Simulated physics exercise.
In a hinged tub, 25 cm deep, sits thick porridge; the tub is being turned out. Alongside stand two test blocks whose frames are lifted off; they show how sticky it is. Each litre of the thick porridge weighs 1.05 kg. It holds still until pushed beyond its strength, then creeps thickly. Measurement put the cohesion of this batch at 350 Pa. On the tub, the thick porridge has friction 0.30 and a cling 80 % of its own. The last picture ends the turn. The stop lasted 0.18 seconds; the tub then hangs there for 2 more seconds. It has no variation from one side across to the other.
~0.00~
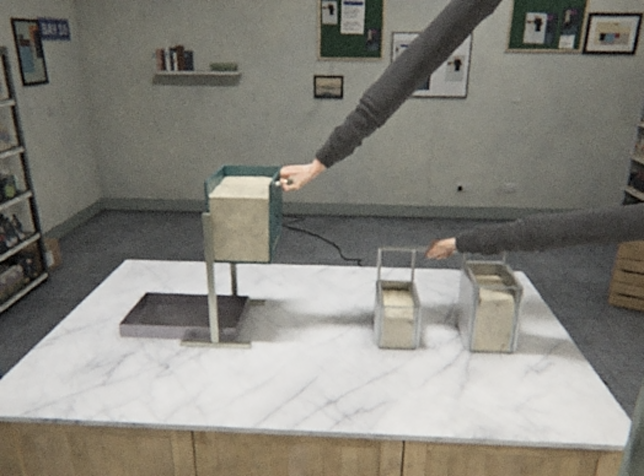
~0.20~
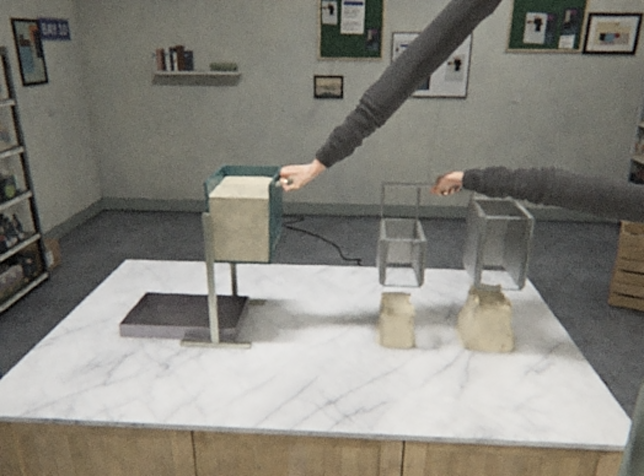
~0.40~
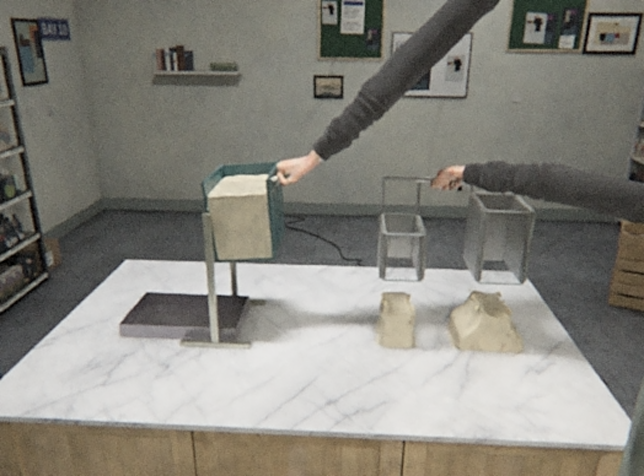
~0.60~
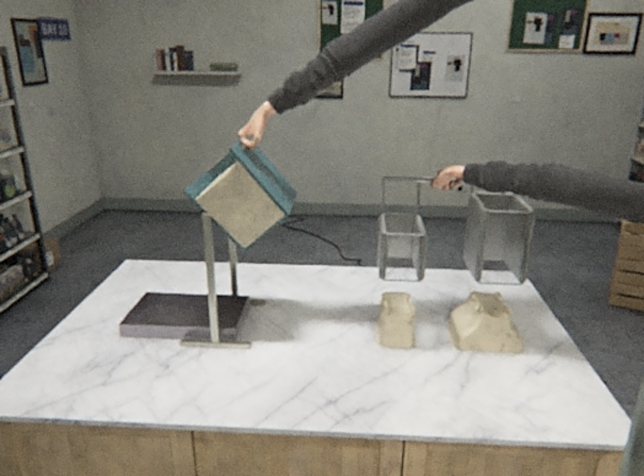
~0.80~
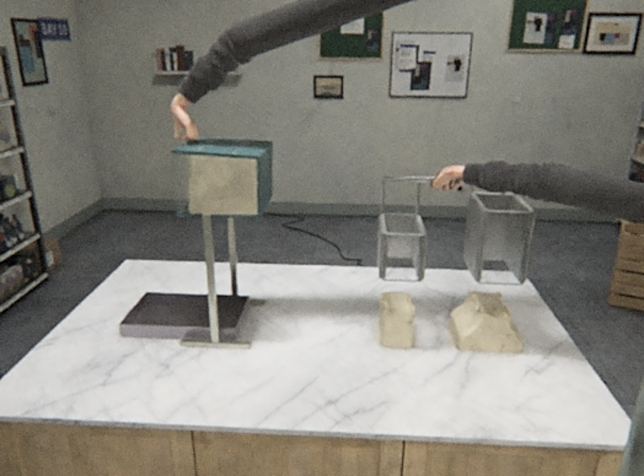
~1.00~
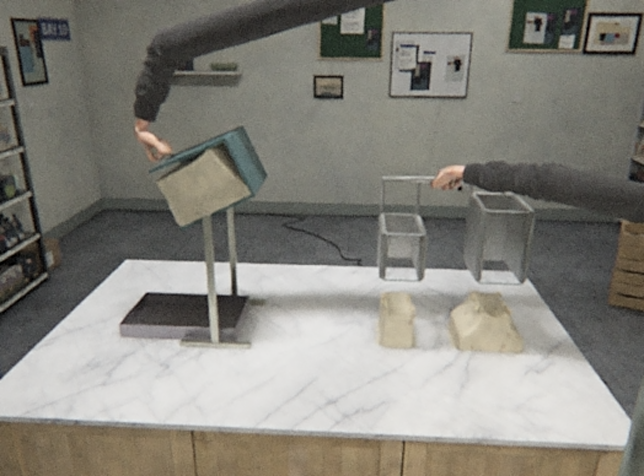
The clip opens on a teal tub of thick, pale porridge above a dark tray, as a hand lifts clear casings off two blocks at right. The right block slumps and spreads more than the left, then another hand turns the tub leftward past its side, the porridge moving with it.
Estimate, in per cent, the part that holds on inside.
The part holding on inside is about 0 %.
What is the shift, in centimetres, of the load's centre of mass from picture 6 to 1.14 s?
It has moved around 9 centimetres.
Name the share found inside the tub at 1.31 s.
The tub holds some 22 % at that moment.
After 1.14 s, the tub is at 115 degrees and holds 62 %.
After 1.31 s, the tub is at 115 degrees and holds 21 %.
After 1.48 s, the tub is at 115 degrees and holds 0 %.
After 1.65 s, the tub is at 115 degrees and holds 0 %.
After 3.00 s, at the end, the tub is at 115 degrees and holds 0 %.
